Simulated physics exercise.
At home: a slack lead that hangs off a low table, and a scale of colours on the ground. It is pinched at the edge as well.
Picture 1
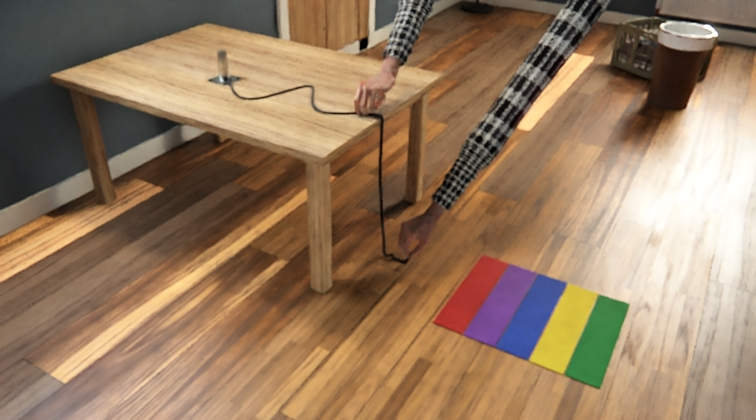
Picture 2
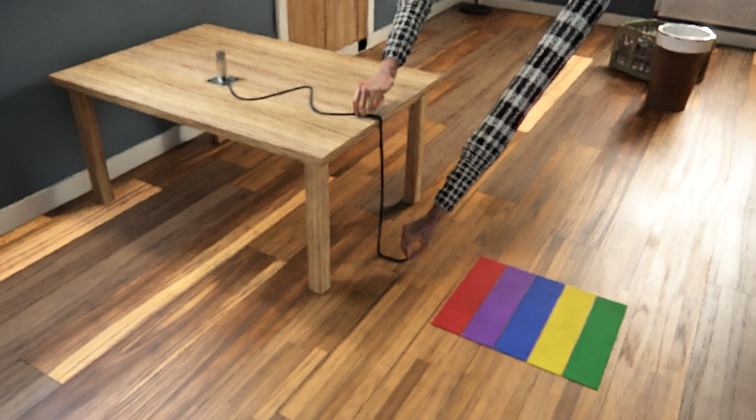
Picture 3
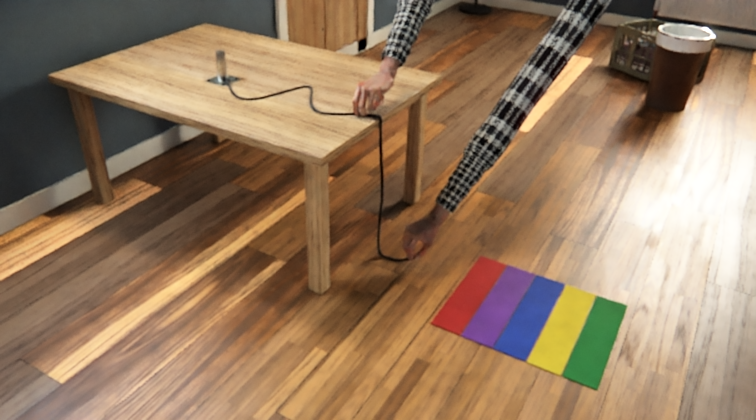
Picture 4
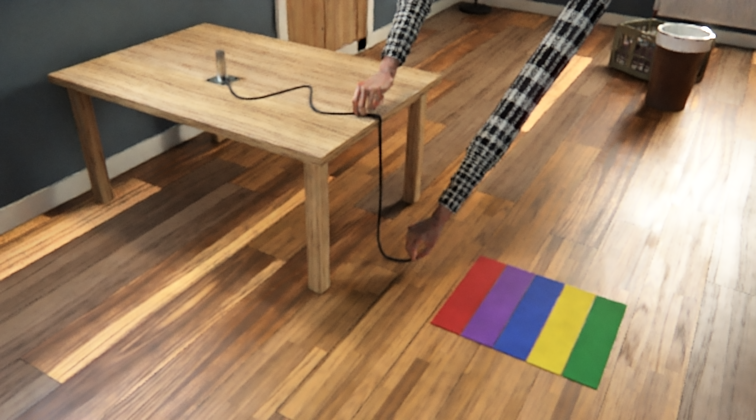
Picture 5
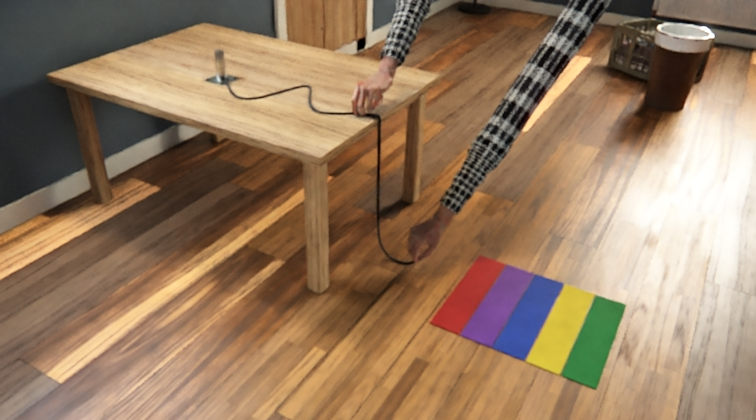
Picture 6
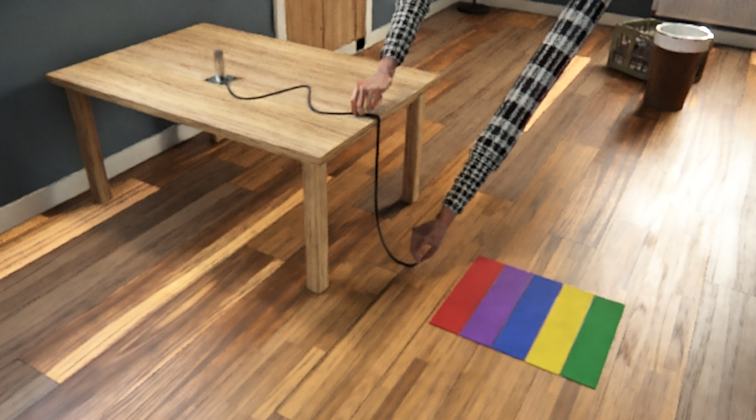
The clip shows one hand pinning a black cord at the edge of a low wooden table while another draws its hanging end slightly right, near a mat striped red, purple, blue, yellow and green on the floor.
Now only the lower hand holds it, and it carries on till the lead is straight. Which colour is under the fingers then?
The end stops over the green strip.
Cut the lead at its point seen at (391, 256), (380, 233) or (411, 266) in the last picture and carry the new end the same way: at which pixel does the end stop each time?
The places are (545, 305), (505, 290) and (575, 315).
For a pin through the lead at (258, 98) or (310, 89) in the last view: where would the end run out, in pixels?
Near (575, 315) and (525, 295).
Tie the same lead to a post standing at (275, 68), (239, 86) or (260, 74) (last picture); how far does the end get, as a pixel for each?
Near (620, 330), (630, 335) and (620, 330).
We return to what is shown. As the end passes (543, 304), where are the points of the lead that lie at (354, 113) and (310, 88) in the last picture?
At (391, 170), then (335, 109).
Soon after, end near (543, 304); over blue.
After that, end near (575, 315); over yellow.
At the stop, end near (596, 323); over green. It gets as far as the green strip.
